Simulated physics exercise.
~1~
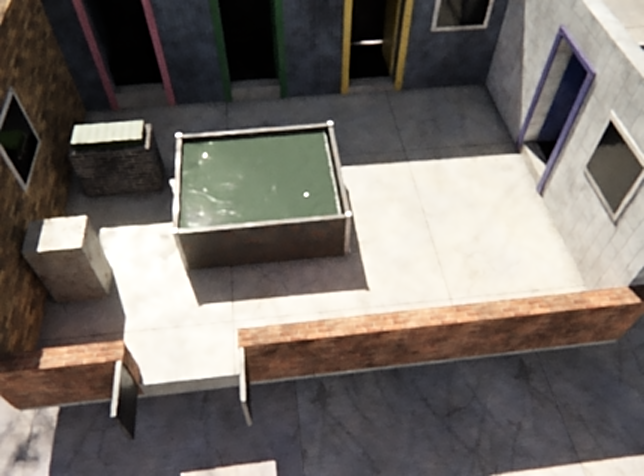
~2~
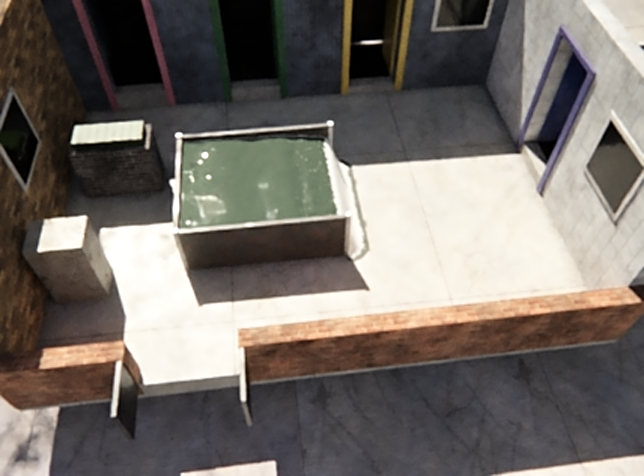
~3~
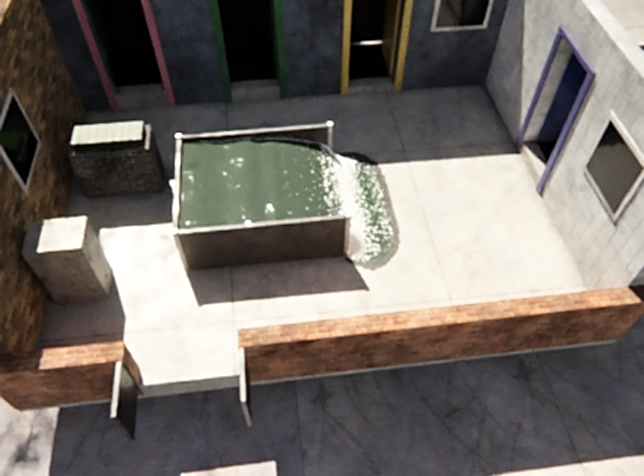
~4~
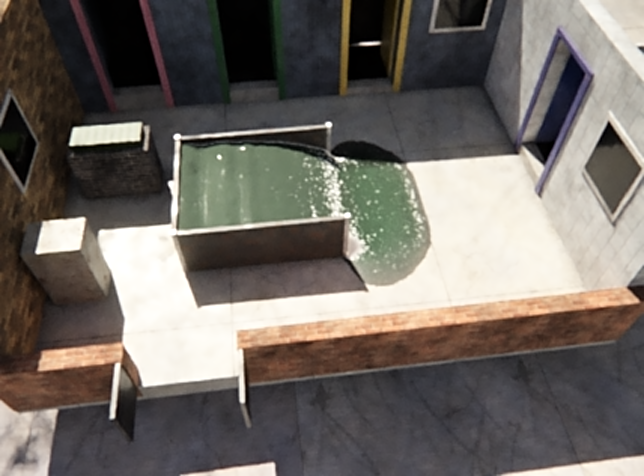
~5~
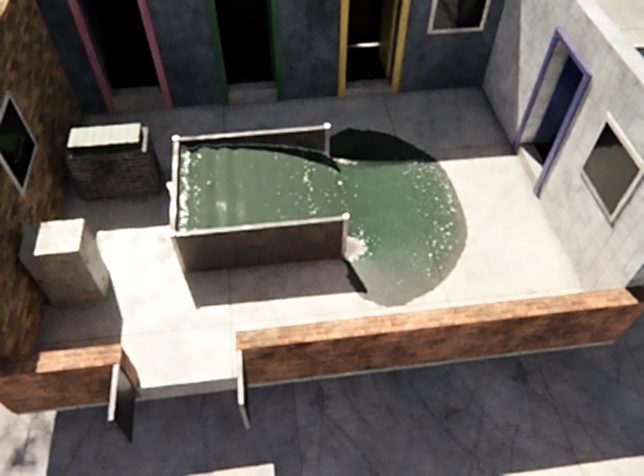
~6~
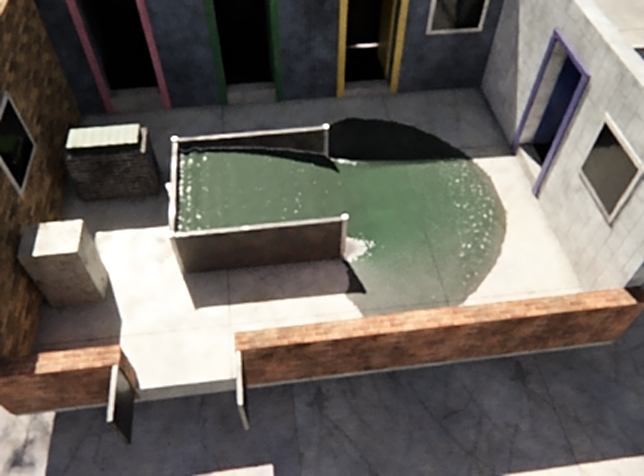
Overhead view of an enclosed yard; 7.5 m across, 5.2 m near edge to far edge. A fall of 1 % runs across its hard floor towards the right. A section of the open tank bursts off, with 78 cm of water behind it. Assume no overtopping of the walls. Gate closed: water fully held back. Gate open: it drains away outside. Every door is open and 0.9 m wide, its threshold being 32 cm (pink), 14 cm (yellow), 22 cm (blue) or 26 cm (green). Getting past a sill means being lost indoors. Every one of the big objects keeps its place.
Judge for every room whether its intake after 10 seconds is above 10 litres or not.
The pink door: Intake not above; the yellow door: Intake not above; the blue door: Intake above; the green door: Intake not above.
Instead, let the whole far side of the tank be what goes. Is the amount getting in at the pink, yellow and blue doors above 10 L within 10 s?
Then: Pink short of it, yellow beyond it, blue short of it.
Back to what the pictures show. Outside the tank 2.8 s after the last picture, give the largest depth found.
About 30 cm.
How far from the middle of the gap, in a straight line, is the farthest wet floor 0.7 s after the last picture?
4.0 m.
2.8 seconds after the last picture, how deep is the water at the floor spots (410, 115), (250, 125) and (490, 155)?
First 14 cm, then 0 cm, then 23 cm.
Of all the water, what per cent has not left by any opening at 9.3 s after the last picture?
Some 92 out of every hundred parts.
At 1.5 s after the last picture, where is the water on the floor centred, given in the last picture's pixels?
At roughly (401, 205).
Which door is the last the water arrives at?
That would be the pink door, last of all.
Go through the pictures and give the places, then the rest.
In the first frame, the open tank at (259, 178) is whole and still, 78 cm deep.
In the second frame, the front is at (352, 257), 1.0 m from the gap at (336, 193); 0.5 m2 of floor is under water; 78 cm left at the back of the open tank.
In the third frame, the front is at (377, 262), 1.2 m from the gap at (336, 196); 1.5 m2 of floor is under water; 78 cm left at the back of the open tank.
In the fourth frame, the front is at (374, 148), 1.6 m from the gap at (334, 198); 3.1 m2 of floor is under water; 77 cm left at the back of the open tank.
In the fifth frame, the front is at (461, 239), 2.0 m from the gap at (333, 200); 5.3 m2 of floor is under water; 68 cm left at the back of the open tank.
In the sixth frame, the front is at (501, 217), 2.7 m from the gap at (332, 201); 7.8 m2 of floor is under water; 66 cm left at the back of the open tank.
Then, 0.7 s after the last picture water covers 45 % of the floor and is deepest (39 cm) near (532, 202); pink door not reached, yellow door 2 cm at the sill, 0 L in, blue door 38 cm at the sill, 30 L in, green door not reached.
Then, 1.5 s after the last picture water covers 45 % of the floor and is deepest (49 cm) near (574, 286); pink door not reached, yellow door 3 cm at the sill, 0 L in, blue door 39 cm at the sill, 100 L in, green door not reached.
Then, 2.8 s after the last picture water covers 45 % of the floor and is deepest (30 cm) near (478, 91); pink door not reached, yellow door 13 cm at the sill, 0 L in, blue door 26 cm at the sill, 158 L in, green door not reached.
Then, 5.3 s after the last picture water covers 90 % of the floor and is deepest (18 cm) near (484, 103); pink door 3 cm at the sill, 0 L in, yellow door 13 cm at the sill, 0 L in, blue door 14 cm at the sill, 165 L in, green door 7 cm at the sill, 0 L in.
Then, 9.3 s after the last picture water covers 95 % of the floor and is deepest (14 cm) near (193, 112); pink door 13 cm at the sill, 0 L in, yellow door 7 cm at the sill, 0 L in, blue door 10 cm at the sill, 165 L in, green door 5 cm at the sill, 0 L in.
